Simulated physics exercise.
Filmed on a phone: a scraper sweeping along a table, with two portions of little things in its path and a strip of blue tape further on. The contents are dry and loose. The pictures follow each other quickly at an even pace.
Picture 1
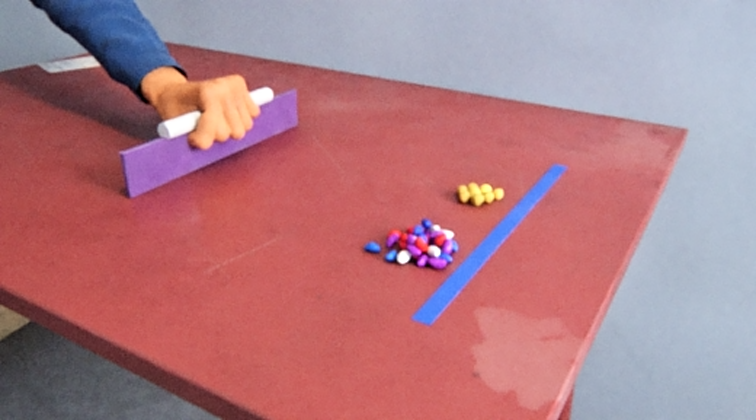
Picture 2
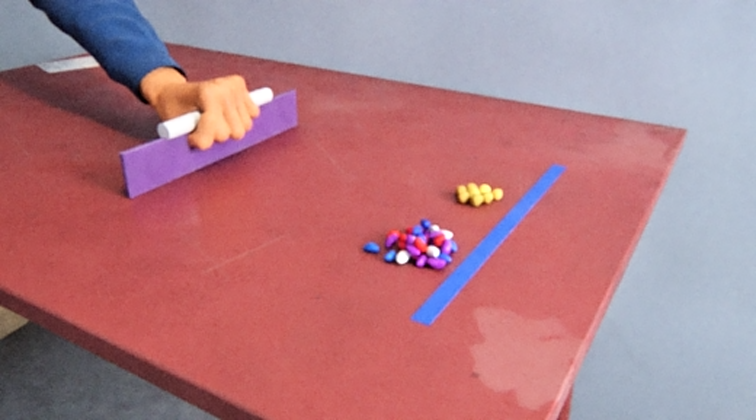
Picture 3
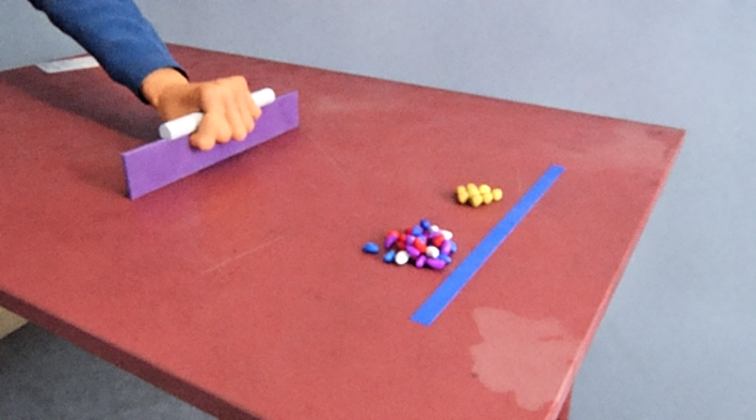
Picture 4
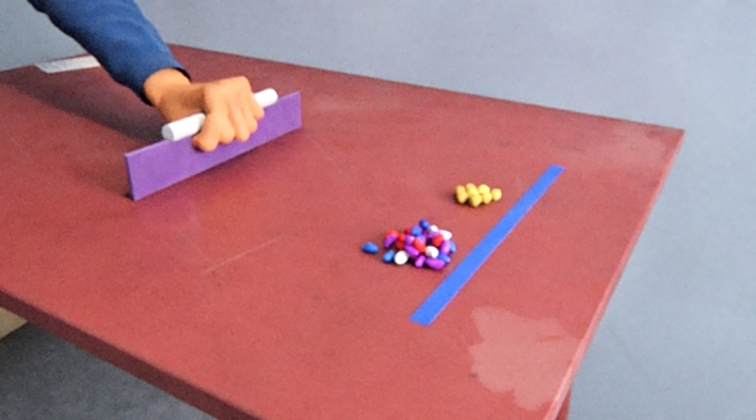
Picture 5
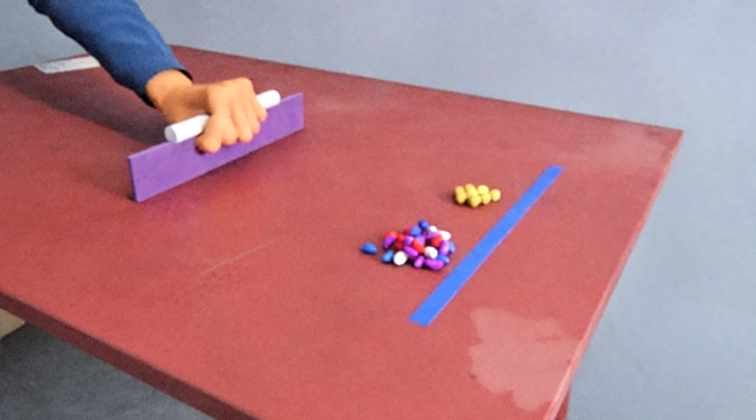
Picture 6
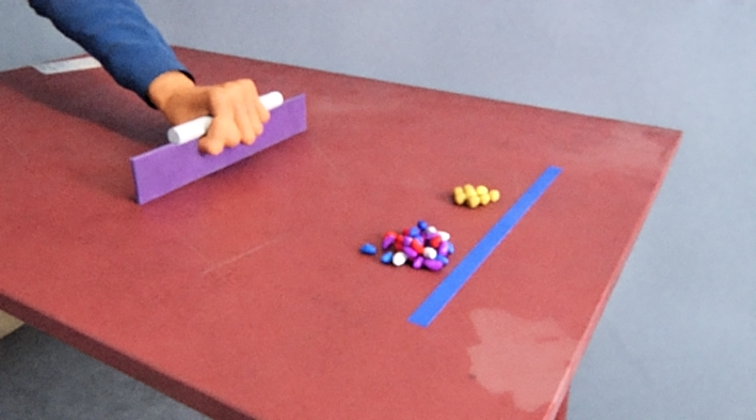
A hand gripped the white handle of a purple scraper and edged it very slightly to the right across a reddish table, while the colorful jelly beans, yellow puffs and blue tape stayed apart from it.
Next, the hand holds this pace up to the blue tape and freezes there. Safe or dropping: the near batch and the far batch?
Near batch: It stays on top. Far batch: It stays on top.
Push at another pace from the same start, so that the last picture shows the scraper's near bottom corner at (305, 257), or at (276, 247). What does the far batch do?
One: It tumbles over the end, in part at least. Two: It loses pieces over the edge.
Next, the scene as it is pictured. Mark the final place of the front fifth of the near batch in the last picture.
Close to (517, 274).
Then, 1.75 s after the last picture, scraper still moving, near (358, 151); near batch all on the table, its front near (440, 259); far batch all on the table, its front near (494, 196).
Then, 3.52 s after the last picture, scraper stopped at the blue tape; near batch all on the table, its front near (522, 284); far batch all on the table, its front near (557, 216).
At rest, scraper stopped at the blue tape; near batch all on the table, its front near (522, 284); far batch all on the table, its front near (557, 216).
